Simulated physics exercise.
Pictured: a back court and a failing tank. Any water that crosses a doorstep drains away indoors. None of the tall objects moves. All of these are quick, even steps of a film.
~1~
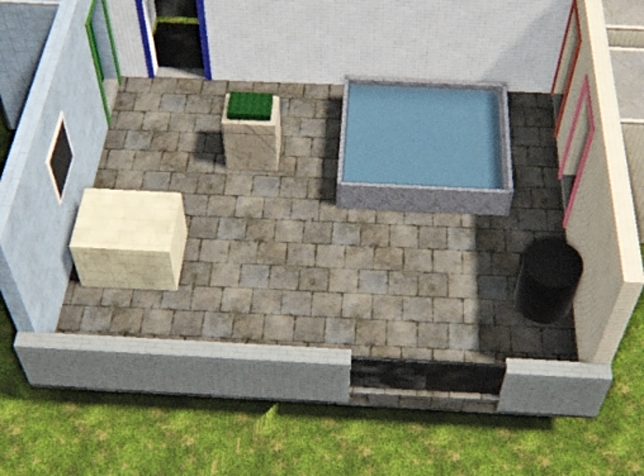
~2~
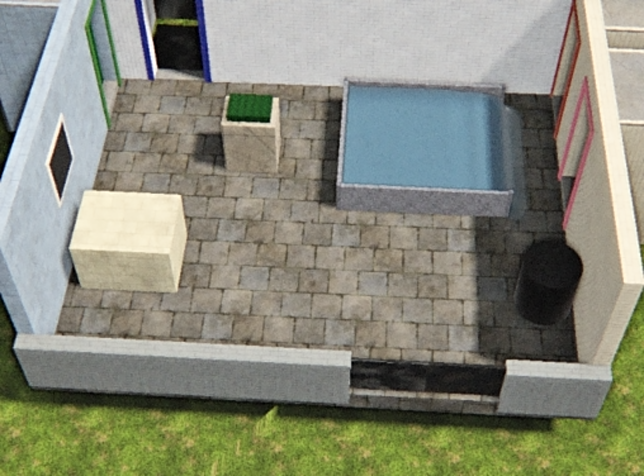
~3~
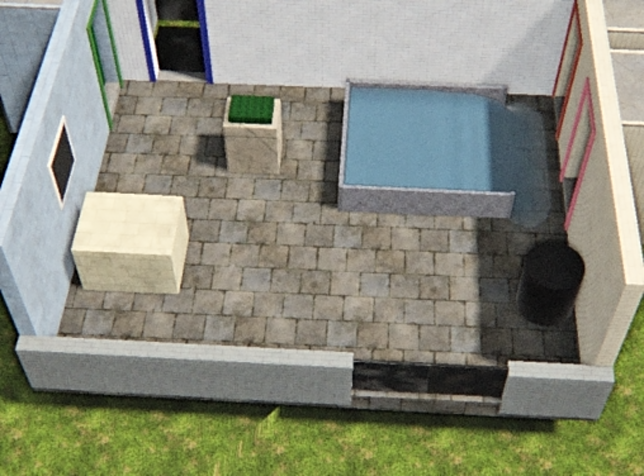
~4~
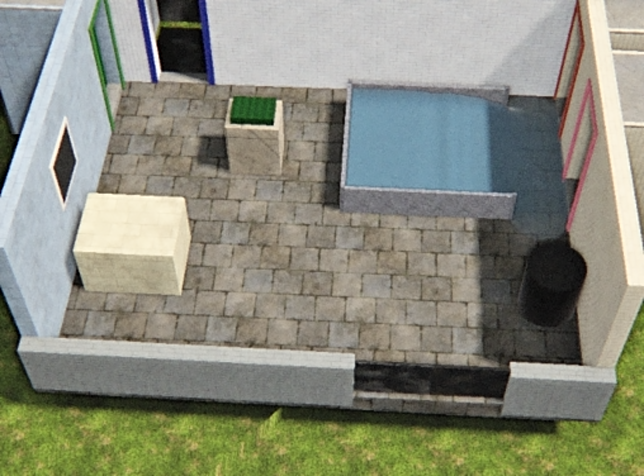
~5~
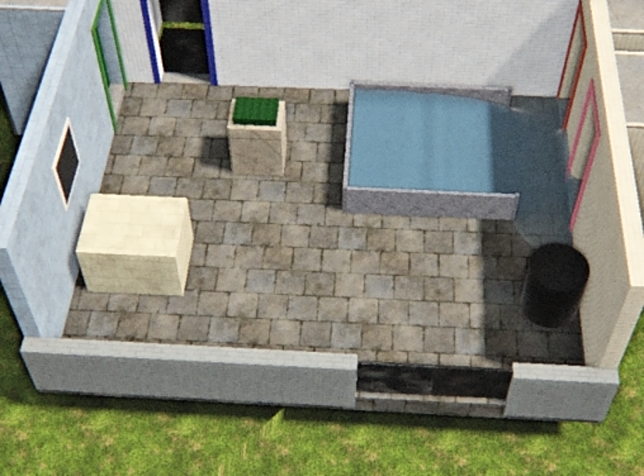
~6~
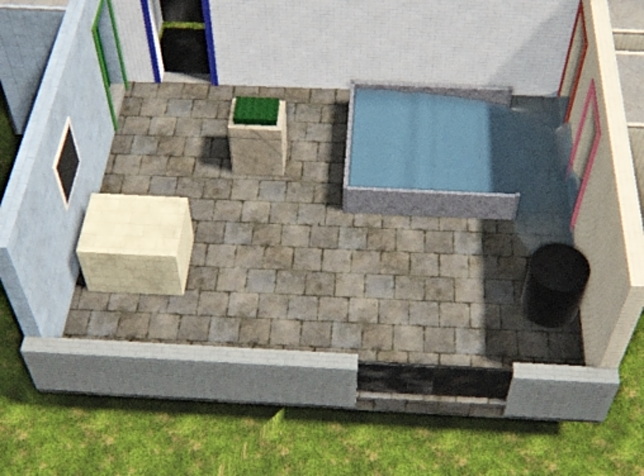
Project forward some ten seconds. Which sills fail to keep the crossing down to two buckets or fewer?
My prediction: The green door will be at or under the cap; the red door will be over the cap; the blue door will be at or under the cap; the pink door will be over the cap.
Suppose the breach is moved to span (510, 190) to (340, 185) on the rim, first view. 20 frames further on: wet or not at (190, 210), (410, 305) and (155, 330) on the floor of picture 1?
Untouched, submerged, submerged.
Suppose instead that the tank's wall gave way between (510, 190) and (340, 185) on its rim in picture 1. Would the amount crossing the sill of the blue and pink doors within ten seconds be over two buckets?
Note - blue door: Past the mark, pink door: Short of the mark.
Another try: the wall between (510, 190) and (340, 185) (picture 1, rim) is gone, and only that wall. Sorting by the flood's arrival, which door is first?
I'd name the pink one.
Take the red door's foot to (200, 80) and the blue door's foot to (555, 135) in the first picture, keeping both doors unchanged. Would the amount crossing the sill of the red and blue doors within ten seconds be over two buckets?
Note - red ends up short of it; blue ends up above it.
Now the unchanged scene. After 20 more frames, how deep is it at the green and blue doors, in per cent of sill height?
I'd put it at close to 0 and 0 per cent.
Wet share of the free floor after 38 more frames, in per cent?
That works out at 75 %.
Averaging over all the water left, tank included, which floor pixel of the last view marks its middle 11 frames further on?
Near (475, 169) in the last view.
A moment on, water covers 10 % of the floor; the green door not reached, the red door far over two buckets in, the blue door not reached, the pink door over two buckets in.
Next, water covers 15 % of the floor; the green door not reached, the red door far over two buckets in, the blue door not reached, the pink door far over two buckets in.
Then, water covers 40 % of the floor; the green door not reached, the red door far over two buckets in, the blue door not reached, the pink door far over two buckets in.
Later, water covers 75 % of the floor; the green door wet at the sill, nothing in, the red door far over two buckets in, the blue door wet at the sill, nothing in, the pink door far over two buckets in.
In the end, water covers 85 % of the floor; the green door wet at the sill, nothing in, the red door far over two buckets in, the blue door wet at the sill, nothing in, the pink door far over two buckets in.
